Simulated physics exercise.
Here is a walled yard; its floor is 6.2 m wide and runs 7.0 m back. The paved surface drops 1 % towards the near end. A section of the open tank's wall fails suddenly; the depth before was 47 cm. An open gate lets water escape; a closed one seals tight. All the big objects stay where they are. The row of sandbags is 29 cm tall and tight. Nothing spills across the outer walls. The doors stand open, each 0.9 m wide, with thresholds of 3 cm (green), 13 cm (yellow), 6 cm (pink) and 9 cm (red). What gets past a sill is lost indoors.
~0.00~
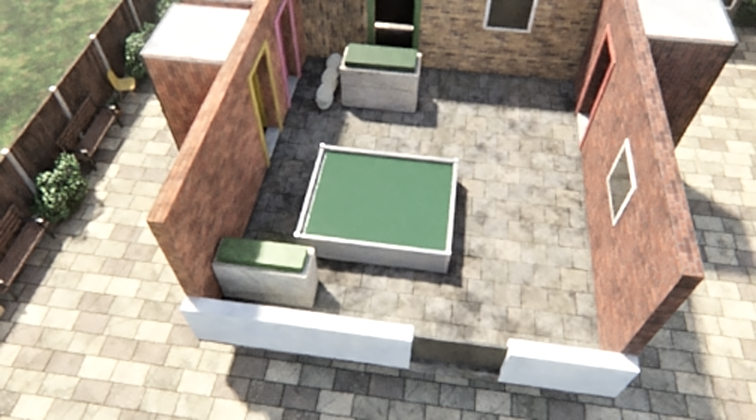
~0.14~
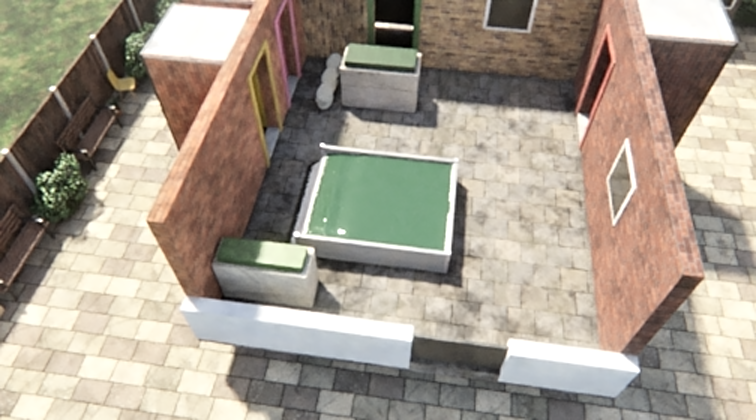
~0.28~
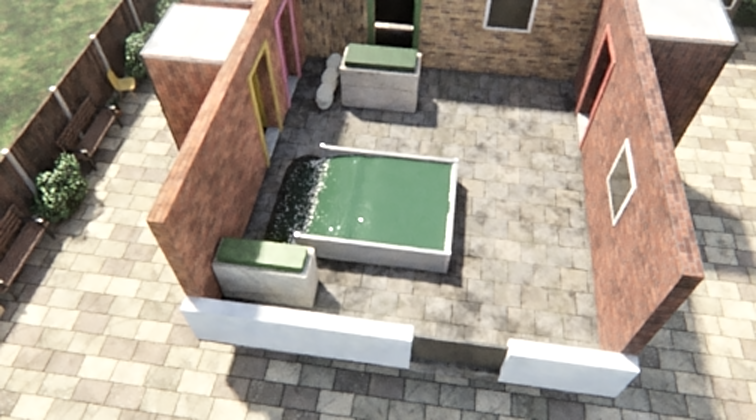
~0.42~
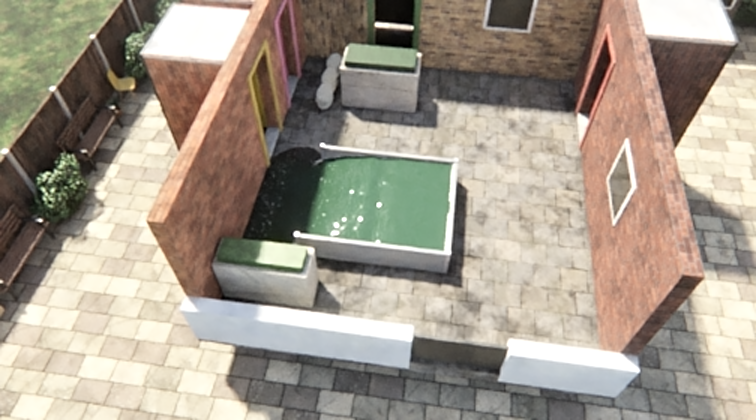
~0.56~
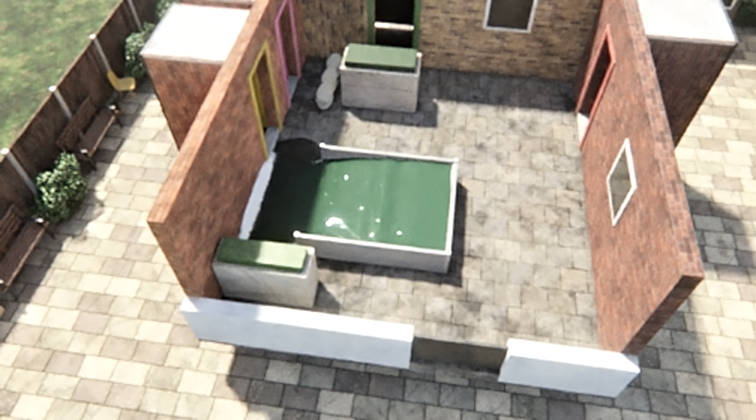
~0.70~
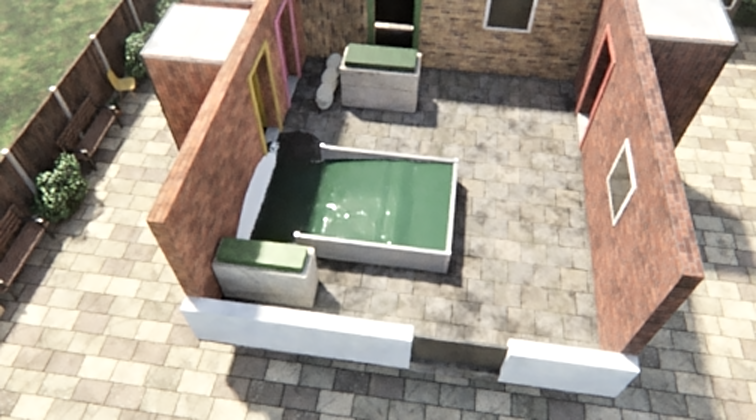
Green water sat still in an open tank in a brick-walled yard, then burst out through the left side, foaming across the paving to the wall with the yellow-framed doorway and spreading along it.
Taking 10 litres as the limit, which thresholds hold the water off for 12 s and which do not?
Within that time: At the green door it keeps below the limit; at the yellow door it passes the limit; at the pink door it exceeds the limit; at the red door it keeps below the limit.
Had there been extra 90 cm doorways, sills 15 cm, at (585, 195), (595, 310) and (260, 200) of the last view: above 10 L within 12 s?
In that order: Below, below, above.
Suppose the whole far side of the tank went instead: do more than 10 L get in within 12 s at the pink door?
Against that limit: Pink above.
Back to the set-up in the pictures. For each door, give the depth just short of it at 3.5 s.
In cm: Green 2, yellow 17, pink 9, red 0.
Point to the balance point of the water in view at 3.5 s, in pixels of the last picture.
Near (334, 198).
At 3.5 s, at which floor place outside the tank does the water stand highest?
At about (305, 63).
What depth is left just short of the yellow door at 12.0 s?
Roughly 7.0 cm deep.
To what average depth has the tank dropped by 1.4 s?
Roughly 31 cm on average.
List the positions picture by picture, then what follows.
Still water, 47 cm deep, in the open tank at (381, 199), in the first picture.
Water pours out at (314, 201) and has run 1.1 m, to a hidden place; typically 9 cm deep outside, 47 cm at the open tank's back, in the second picture.
Water pours out at (314, 202) and has run 1.3 m, to (307, 159); typically 9 cm deep outside, 47 cm at the open tank's back, in the third picture.
The front is at (288, 154), 1.5 m from the gap at (314, 203); 2.6 m2 of floor is under water; 47 cm left at the back of the open tank, in the fourth picture.
The front is at a hidden place, 1.8 m from the gap at (314, 203); 3.0 m2 of floor is under water; 47 cm left at the back of the open tank, in the fifth picture.
Water pours out at (314, 203) and has run 2.0 m, to (278, 138); typically 11 cm deep outside, 47 cm at the open tank's back, in the sixth picture.
After 1.4 s water covers 10 % of the floor and is deepest (40 cm) near (244, 266); green door not reached, yellow door 20 cm at the sill, 5 L in, pink door not reached, red door not reached.
After 2.2 s water covers 20 % of the floor and is deepest (43 cm) near (244, 266); green door not reached, yellow door 21 cm at the sill, 23 L in, pink door 6 cm at the sill, 0 L in, red door not reached.
After 3.5 s water covers 45 % of the floor and is deepest (32 cm) near (305, 63); green door 2 cm at the sill, 0 L in, yellow door 17 cm at the sill, 51 L in, pink door 9 cm at the sill, 0 L in, red door not reached.
After 7.0 s water covers 90 % of the floor and is deepest (13 cm) near (291, 245); green door 3 cm at the sill, 0 L in, yellow door 10 cm at the sill, 58 L in, pink door 10 cm at the sill, 119 L in, red door 3 cm at the sill, 0 L in.
After 12.0 s water covers 95 % of the floor and is deepest (10 cm) near (244, 266); green door 1 cm at the sill, 1 L in, yellow door 7 cm at the sill, 58 L in, pink door 6 cm at the sill, 133 L in, red door 5 cm at the sill, 0 L in.
